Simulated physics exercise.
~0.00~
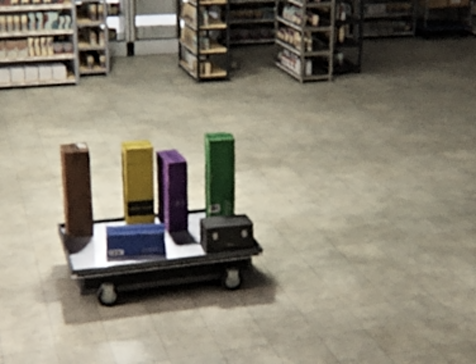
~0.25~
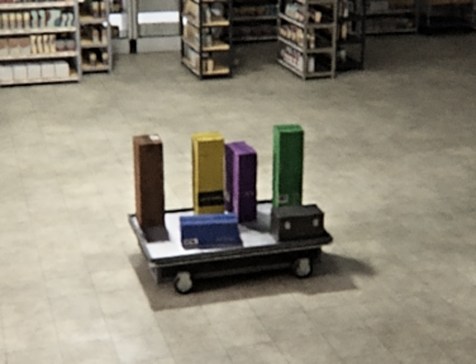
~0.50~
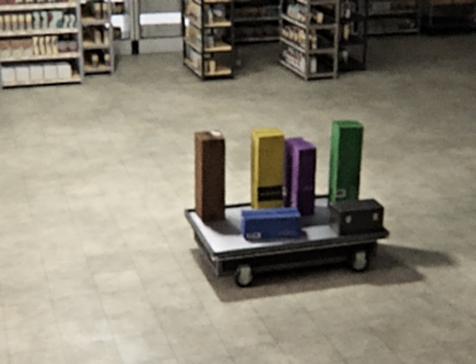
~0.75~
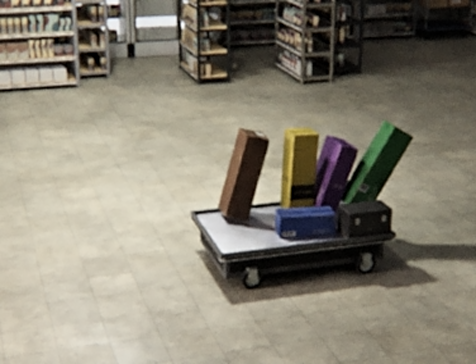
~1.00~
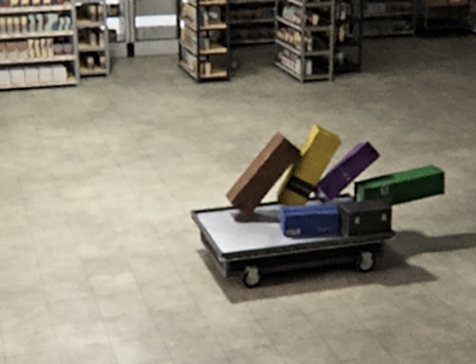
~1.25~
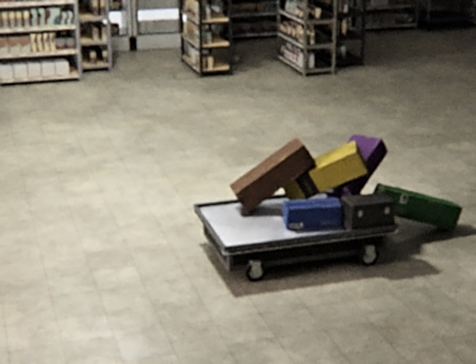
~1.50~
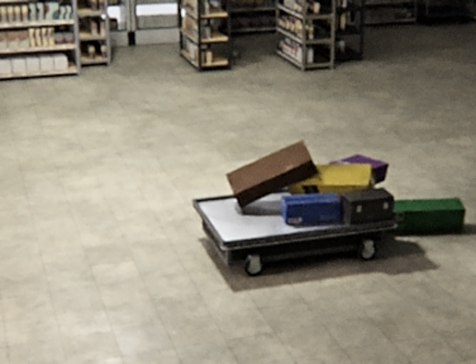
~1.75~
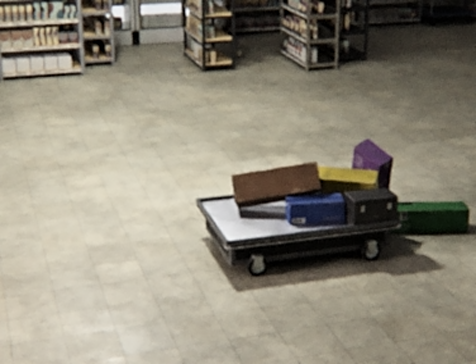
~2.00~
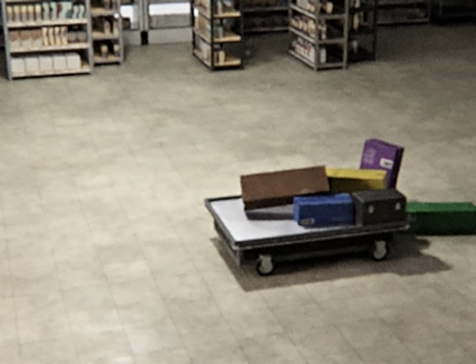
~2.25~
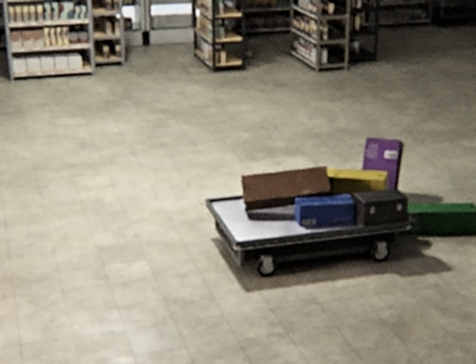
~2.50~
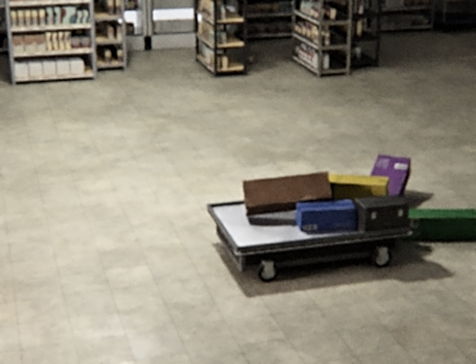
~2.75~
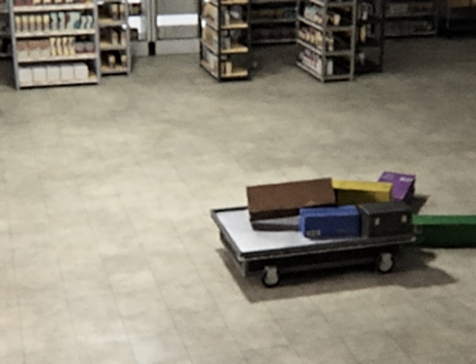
A flat cart rolls right and stops, its tall boxes topple, and two fall off.
